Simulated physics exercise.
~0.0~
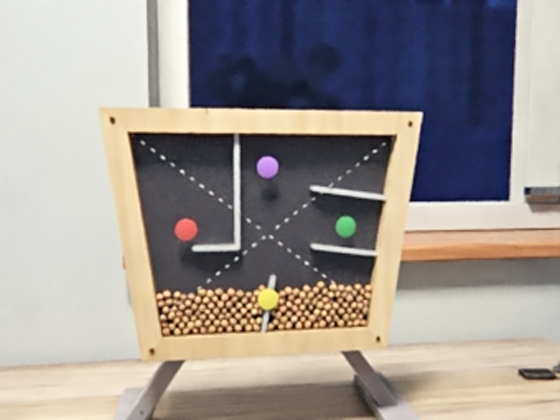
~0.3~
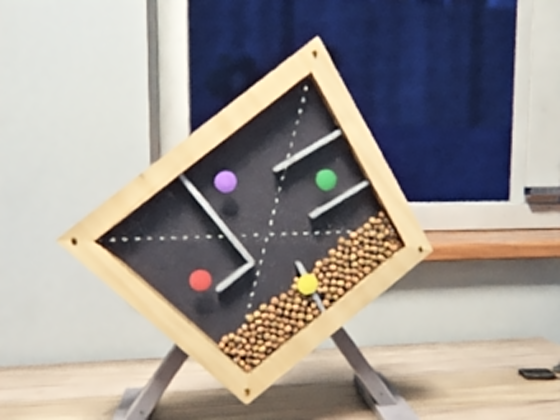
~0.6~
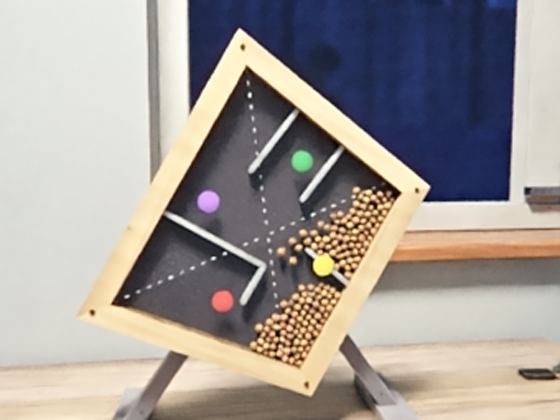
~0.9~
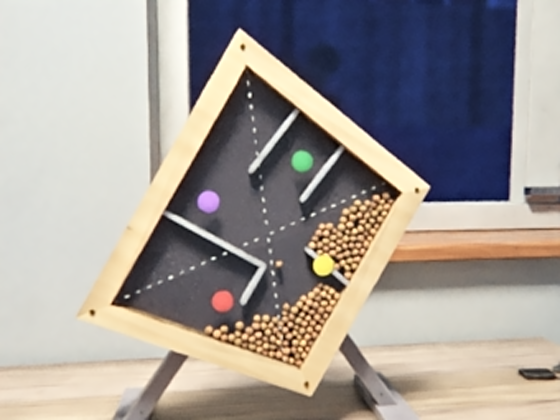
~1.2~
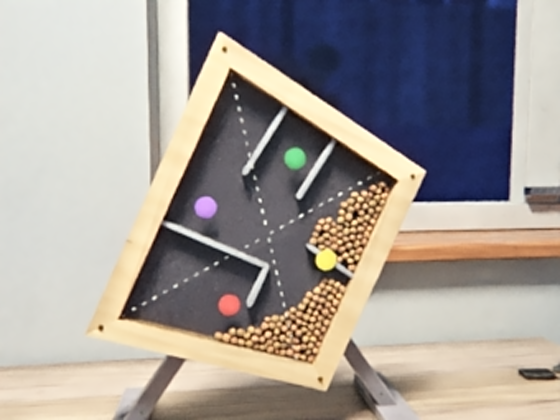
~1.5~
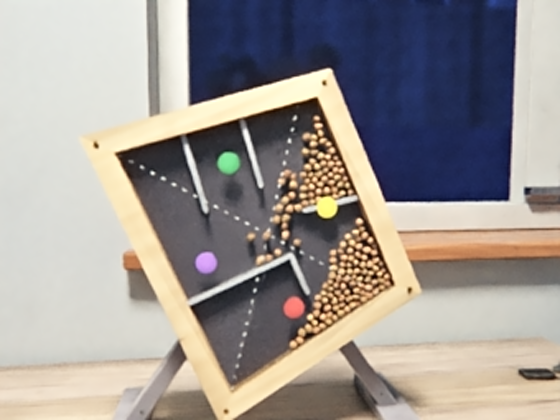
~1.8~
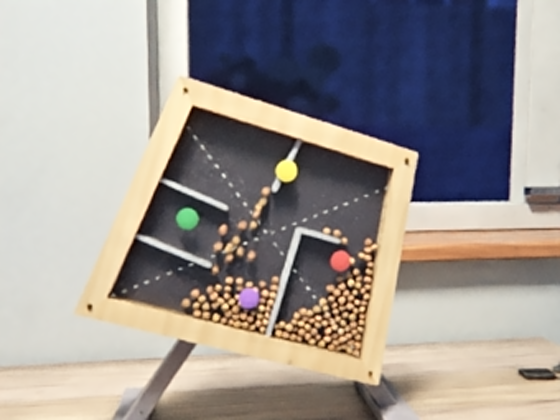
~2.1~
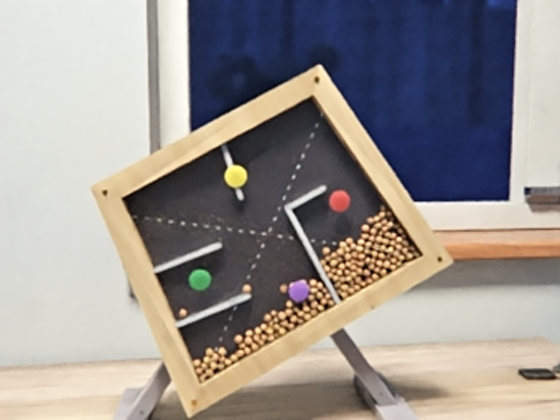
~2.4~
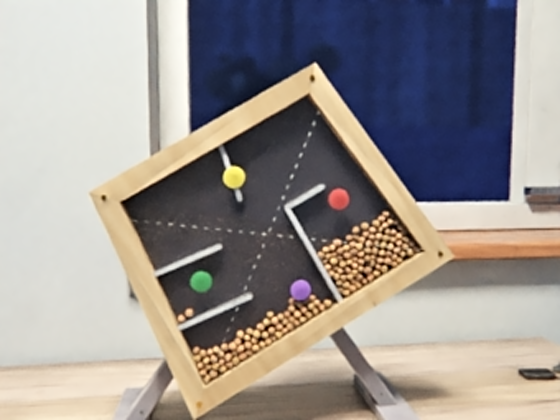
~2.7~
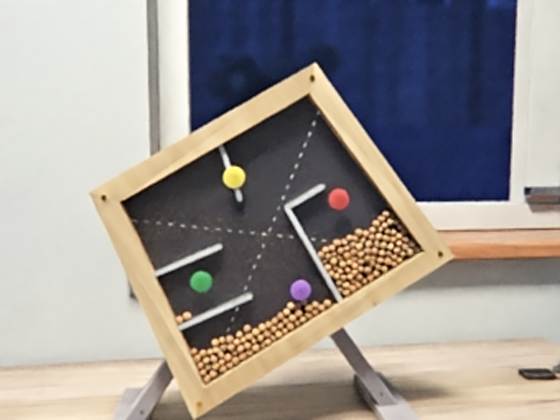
On a wooden tabletop in front of a window, a wood-framed case with a clear face stands on angled legs, small round beads heaped along its bottom around a yellow sticker. The case swings anticlockwise and tilts, and the beads slide toward the lower right, then settle as it pauses. It turns further the same way, spilling beads past the inner bars until the yellow sticker is on top. It comes to rest tilted, with beads piled in two heaps beside the red and purple stickers, split by a bar, and a few lodged near the green one.
